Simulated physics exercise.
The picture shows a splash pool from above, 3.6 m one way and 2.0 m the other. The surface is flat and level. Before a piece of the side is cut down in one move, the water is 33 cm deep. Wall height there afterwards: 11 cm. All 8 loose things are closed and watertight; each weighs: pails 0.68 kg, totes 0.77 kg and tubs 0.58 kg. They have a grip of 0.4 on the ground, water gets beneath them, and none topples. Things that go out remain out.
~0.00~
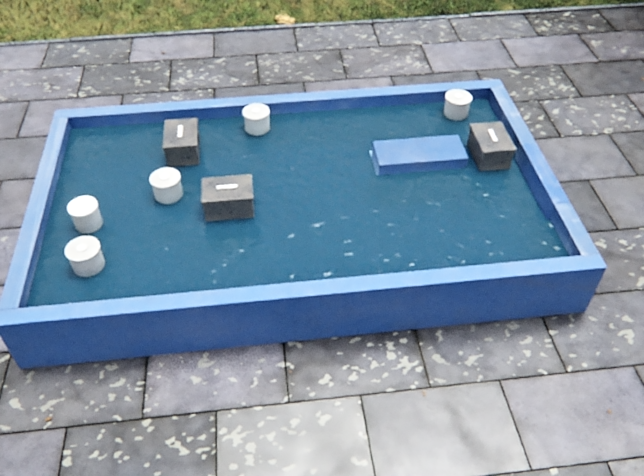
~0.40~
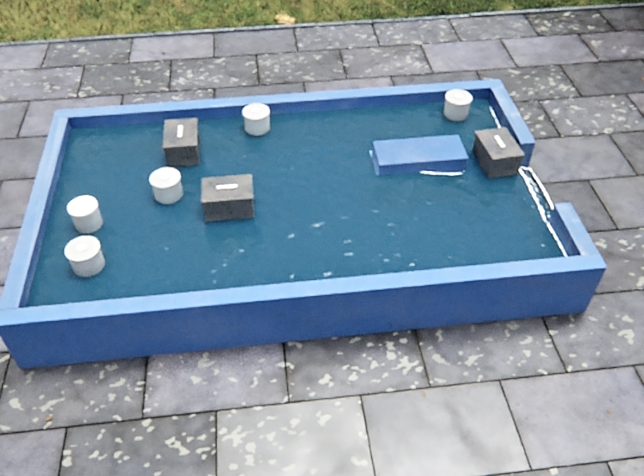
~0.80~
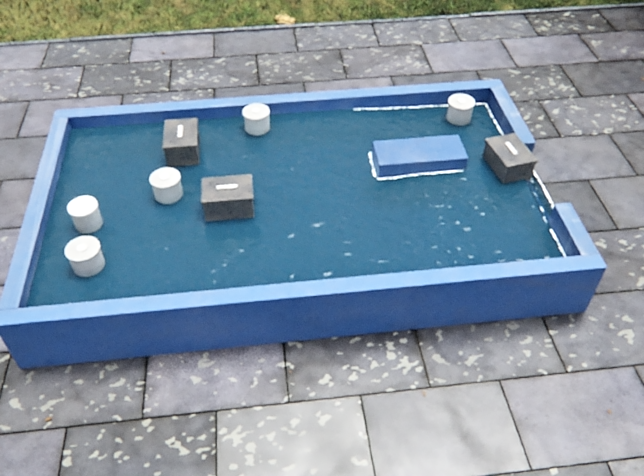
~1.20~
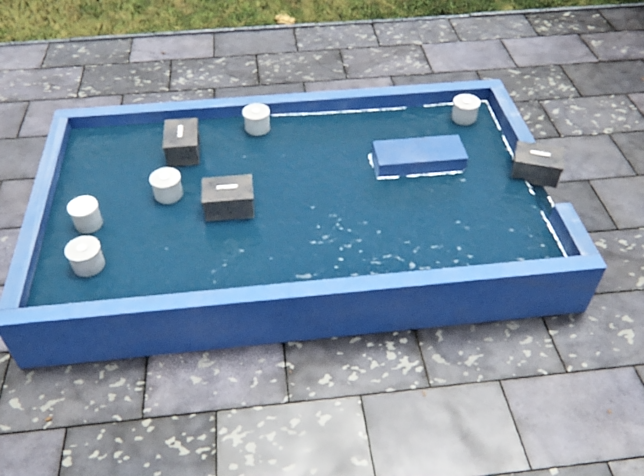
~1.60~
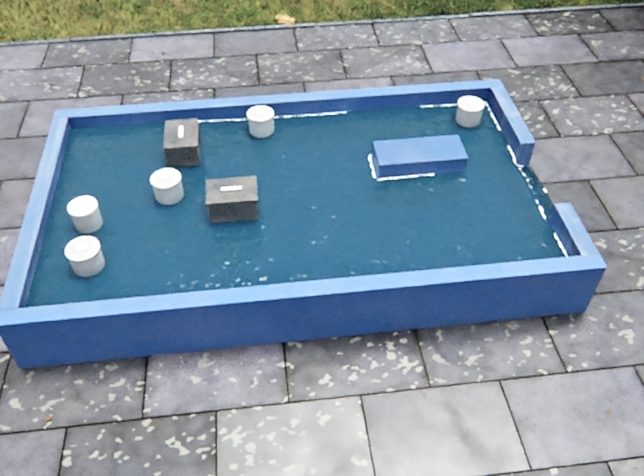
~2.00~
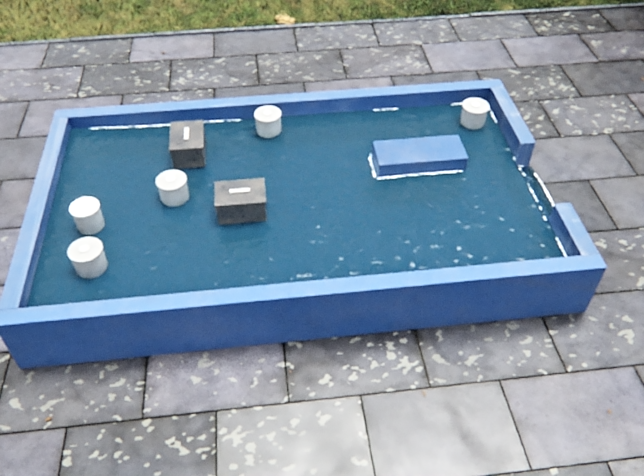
A dark box near the right side of a blue splash pool shifts toward a gap that opens in that wall, then passes through it and out of view. The white tub at the upper right edges rightward, and the other dark boxes and tubs then drift slightly right as the water lowers a little.
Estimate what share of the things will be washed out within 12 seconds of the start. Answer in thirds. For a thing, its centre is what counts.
The share is less than one third.
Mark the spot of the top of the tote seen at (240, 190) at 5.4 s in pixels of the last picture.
By that time it sits near (266, 195).
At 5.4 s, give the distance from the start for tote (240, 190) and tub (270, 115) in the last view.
The first is off by 30 cm, the second by 30 cm.
After 2.8 s 1 of 8 are out; 7 afloat.
After 5.4 s 1 of 8 are out; 7 afloat.
After 8.0 s 2 of 8 are out; 6 afloat.
After 12.0 s 2 of 8 are out; 6 afloat.
